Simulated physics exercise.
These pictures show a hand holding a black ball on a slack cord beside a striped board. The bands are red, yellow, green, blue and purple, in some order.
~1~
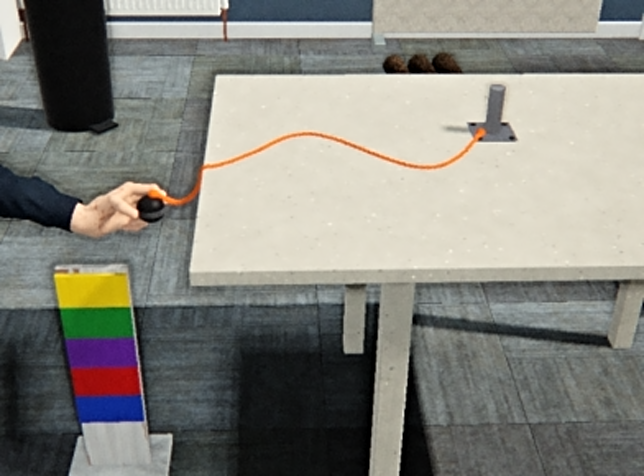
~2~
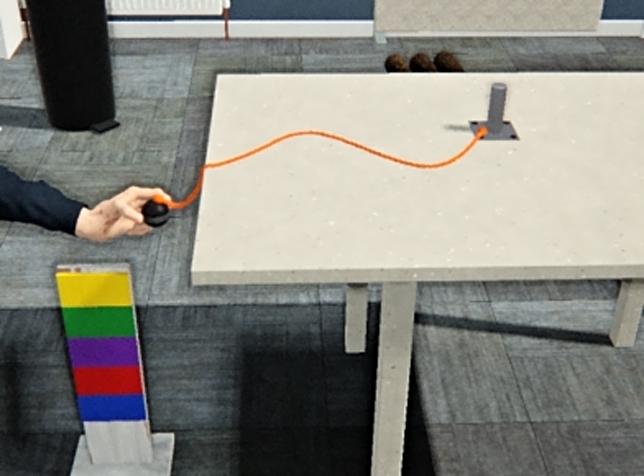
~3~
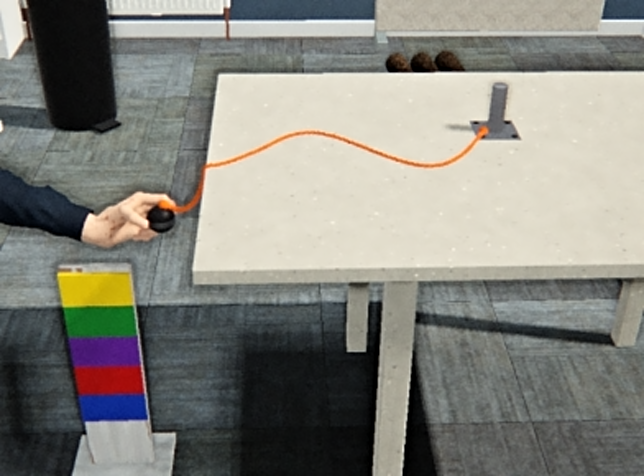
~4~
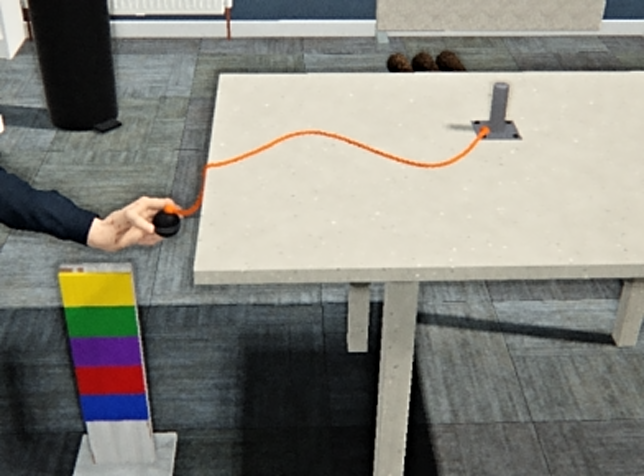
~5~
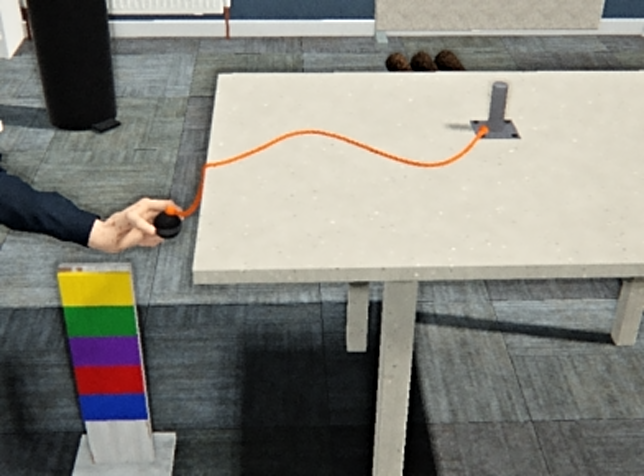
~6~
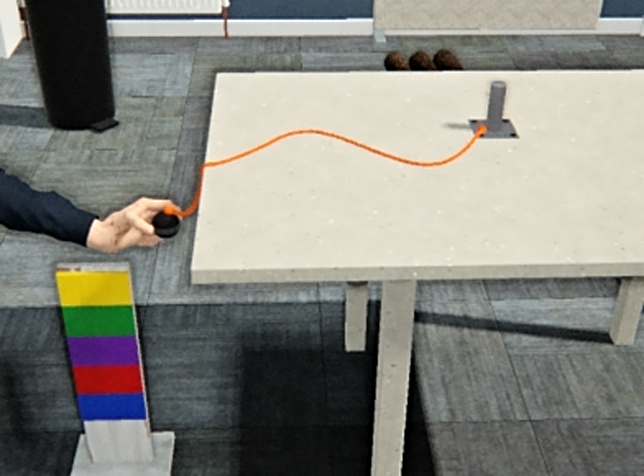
A hand holding a black ball on a slack orange cord moves slightly right and down beside a pale table, above a board striped yellow, green, purple, red and blue. The hand and ball then stay almost still, while the cord keeps its loose curve across the tabletop to a small metal post.
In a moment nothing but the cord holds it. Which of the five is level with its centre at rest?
The cord holds its middle at green.
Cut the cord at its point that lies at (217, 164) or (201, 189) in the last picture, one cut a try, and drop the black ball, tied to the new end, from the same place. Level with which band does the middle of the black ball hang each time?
Try by try: No band; yellow.
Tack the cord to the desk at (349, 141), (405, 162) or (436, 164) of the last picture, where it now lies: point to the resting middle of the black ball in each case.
Near (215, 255), (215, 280) and (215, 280).
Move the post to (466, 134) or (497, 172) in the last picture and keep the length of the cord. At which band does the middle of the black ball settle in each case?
Taking them in turn: Purple; purple.
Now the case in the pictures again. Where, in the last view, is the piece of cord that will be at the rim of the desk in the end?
That spot is around (273, 141).
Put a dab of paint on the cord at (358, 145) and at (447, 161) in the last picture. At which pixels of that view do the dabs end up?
Near (307, 149) and (403, 138).
Soon after, ball near (227, 303); level with green.
After that, ball near (197, 313); level with green.
In the end, ball near (209, 310); level with green. At green.
